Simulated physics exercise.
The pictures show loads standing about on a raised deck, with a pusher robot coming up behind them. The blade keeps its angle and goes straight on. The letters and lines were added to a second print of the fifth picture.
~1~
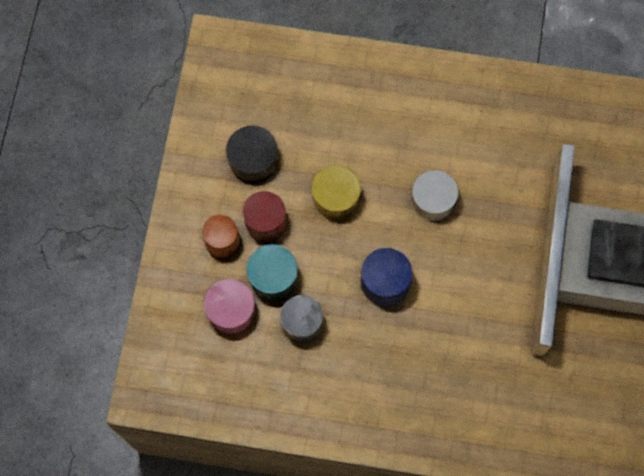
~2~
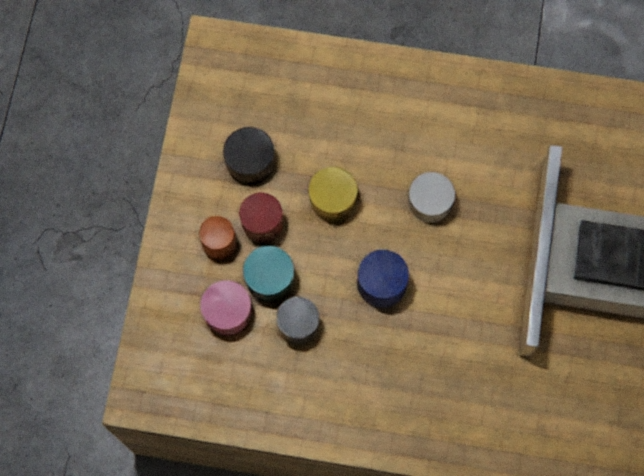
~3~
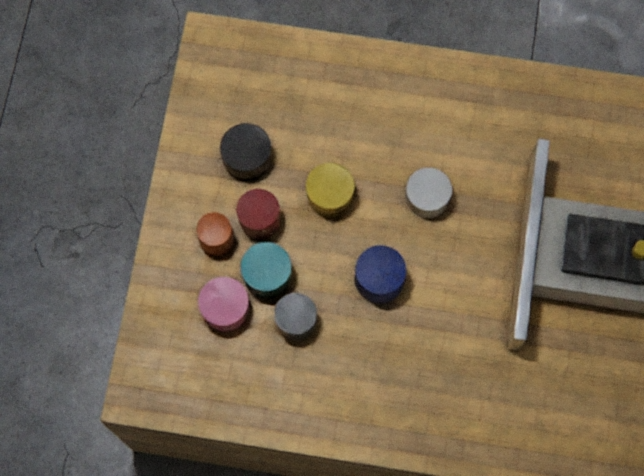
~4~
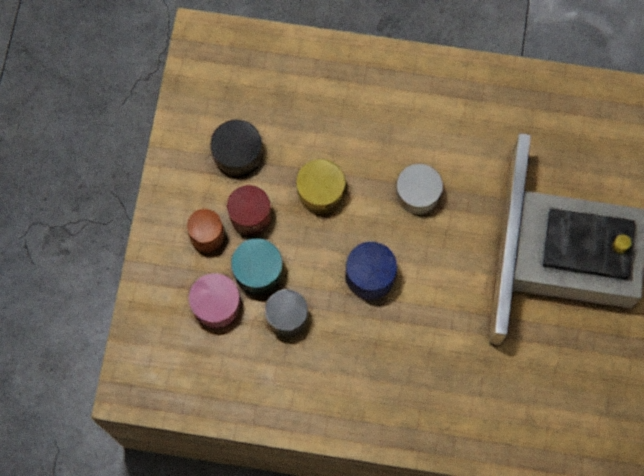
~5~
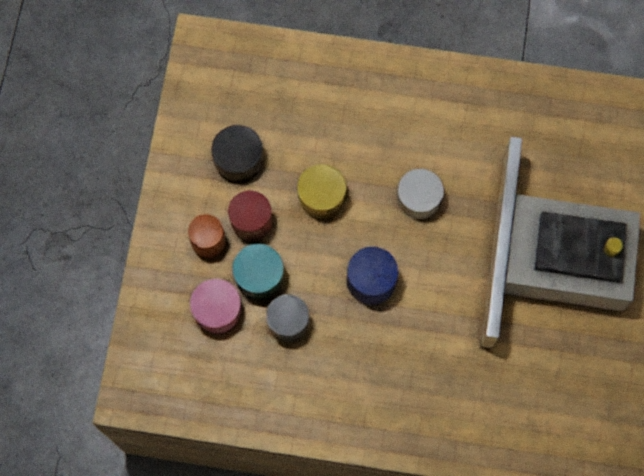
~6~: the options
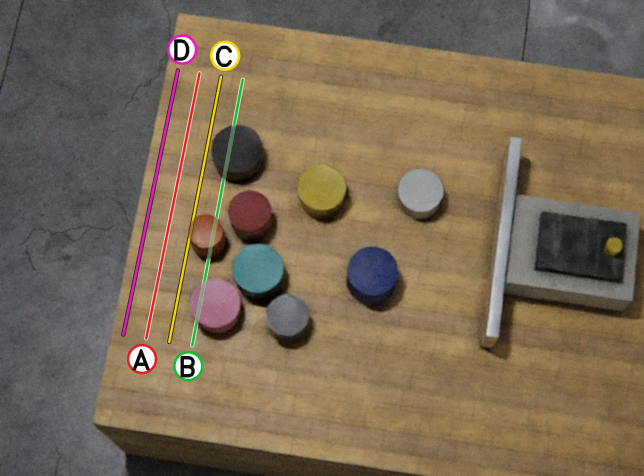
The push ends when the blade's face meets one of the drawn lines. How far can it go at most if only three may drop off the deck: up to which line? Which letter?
No farther than A.
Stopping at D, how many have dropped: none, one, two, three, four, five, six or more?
By then, six or more.
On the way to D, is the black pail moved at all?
Yes.
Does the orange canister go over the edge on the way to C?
Yes.
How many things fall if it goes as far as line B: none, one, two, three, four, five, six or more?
By then, none.
On the marked copy, A at (174, 202); B at (218, 208); C at (196, 205); D at (151, 198).
Taking A. A third of the way, robot (454, 227); white pail (361, 185); yellow pail (315, 192).
Two thirds of the way, robot (334, 210); orange canister (188, 223); turquoise pail (181, 266).
When it is over, robot (242, 196); orange canister over the edge; black pail over the edge; three fallen.
As for the rest, B is within the limit but short; C is within the limit but short; D drops seven.
